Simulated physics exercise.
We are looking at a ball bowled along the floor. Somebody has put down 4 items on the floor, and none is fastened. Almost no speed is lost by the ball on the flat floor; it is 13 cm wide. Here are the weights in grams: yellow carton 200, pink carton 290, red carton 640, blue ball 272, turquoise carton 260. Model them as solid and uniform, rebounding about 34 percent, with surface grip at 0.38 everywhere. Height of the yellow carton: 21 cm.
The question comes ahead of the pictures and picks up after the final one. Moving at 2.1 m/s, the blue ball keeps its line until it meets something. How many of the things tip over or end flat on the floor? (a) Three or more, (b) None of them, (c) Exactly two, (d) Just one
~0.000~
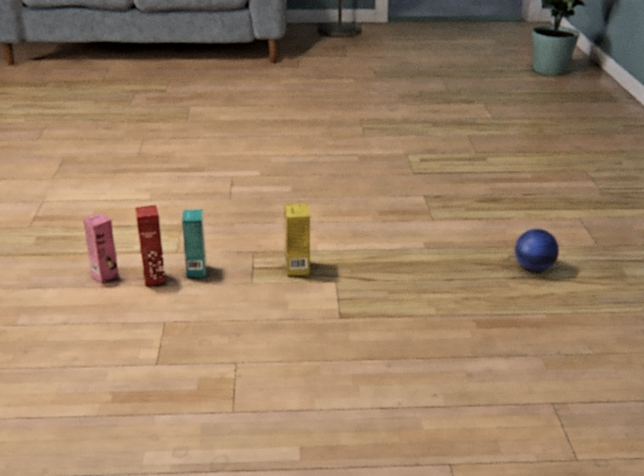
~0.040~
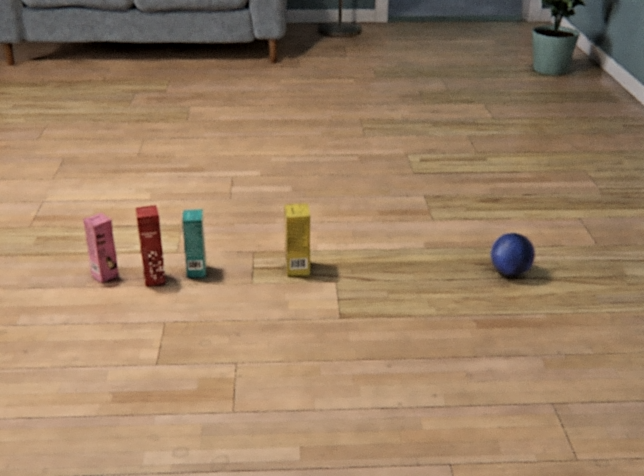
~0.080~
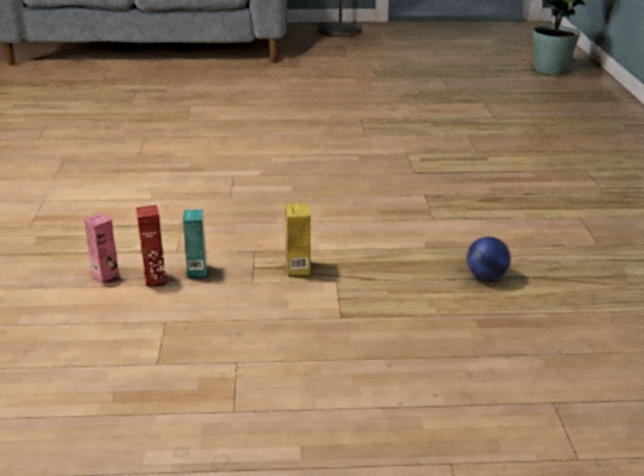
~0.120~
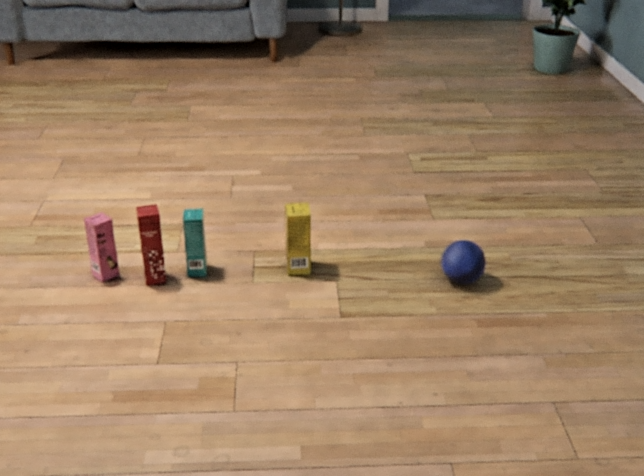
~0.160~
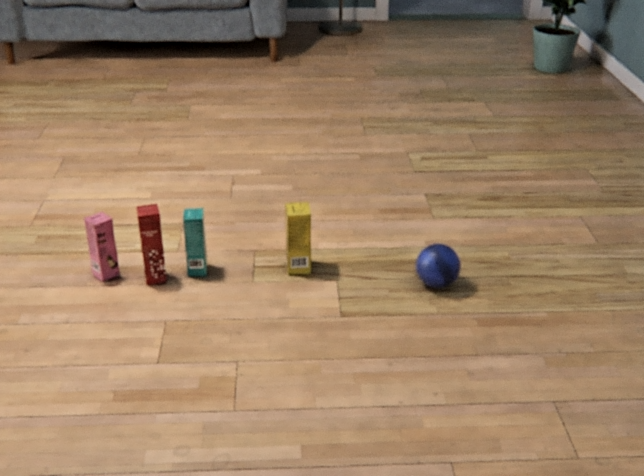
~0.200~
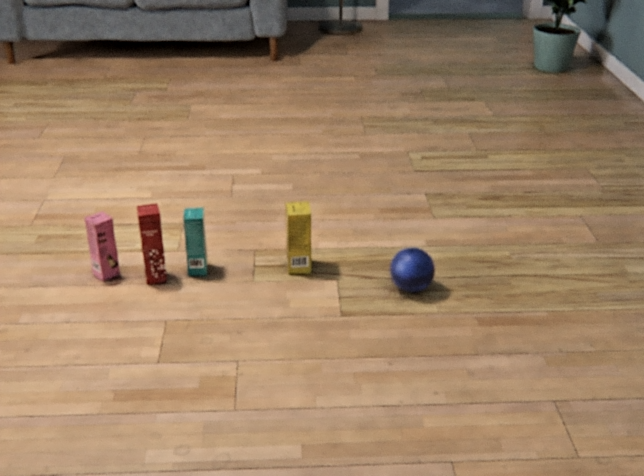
None of them (b).
By 0.50 s, ball 105 cm along; blue ball near (201, 307).
By 0.90 s, ball 187 cm along.
When it is over (1.2 s), all 4 within 8 cm of the start. End places, in pixels of the last picture, yellow carton near (299, 238), pink carton near (103, 247).
